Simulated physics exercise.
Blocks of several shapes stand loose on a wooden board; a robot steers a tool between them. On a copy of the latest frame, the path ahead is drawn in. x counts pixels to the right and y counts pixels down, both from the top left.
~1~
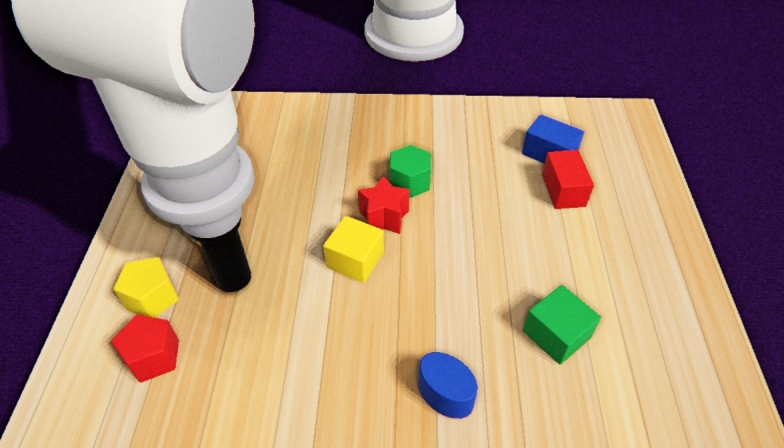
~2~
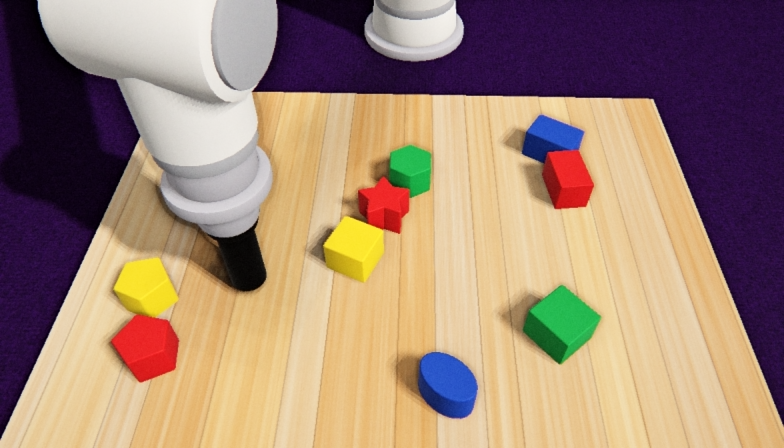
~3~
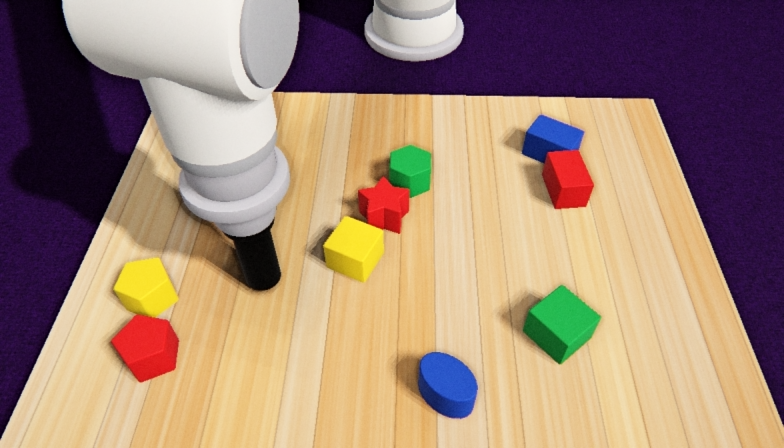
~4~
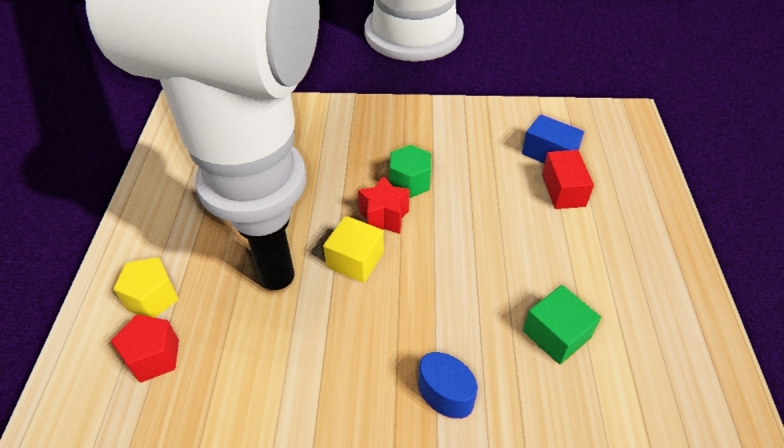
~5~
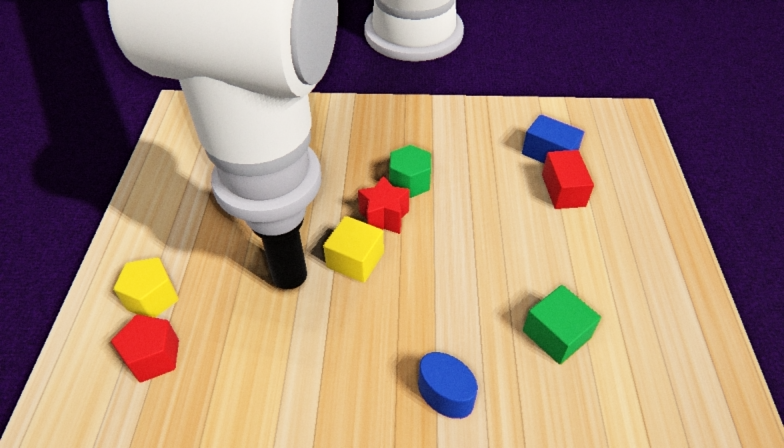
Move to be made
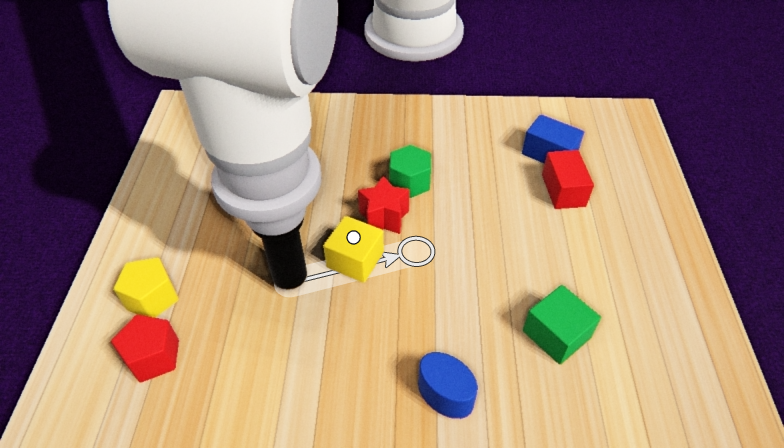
A white robot arm with a black cylindrical tool slides steadily right across a wooden board, moving away from yellow and red blocks on the left and closer to a yellow block, while all the coloured blocks stay still.
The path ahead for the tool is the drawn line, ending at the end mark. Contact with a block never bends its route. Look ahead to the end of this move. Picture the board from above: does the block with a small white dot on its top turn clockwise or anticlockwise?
Counterclockwise rotation.
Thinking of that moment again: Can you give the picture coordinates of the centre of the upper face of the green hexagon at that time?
Its top centre lands on (419, 142).
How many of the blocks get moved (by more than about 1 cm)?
The push will move three blocks or more.
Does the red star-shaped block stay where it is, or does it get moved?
It ends up somewhere else.
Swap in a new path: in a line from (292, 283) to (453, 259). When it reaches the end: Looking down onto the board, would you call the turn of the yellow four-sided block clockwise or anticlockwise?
It makes a counterclockwise turn.
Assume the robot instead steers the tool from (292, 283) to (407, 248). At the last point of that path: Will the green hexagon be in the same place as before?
That would be a no.
The drawn path runs from (292, 283) to (416, 251); the dot is on the yellow four-sided block.
The first path, step by step. One third of the way, tool (334, 265); yellow four-sided block (365, 230), turned 15° clockwise.
Two thirds of the way, tool (376, 254); yellow four-sided block (401, 214); red star-shaped block (403, 177), turned 15° anticlockwise; green hexagon (416, 150).
At the end, tool (417, 244); yellow four-sided block (417, 199), turned 40° anticlockwise; red star-shaped block (407, 168), turned 15° anticlockwise; green hexagon (419, 142).
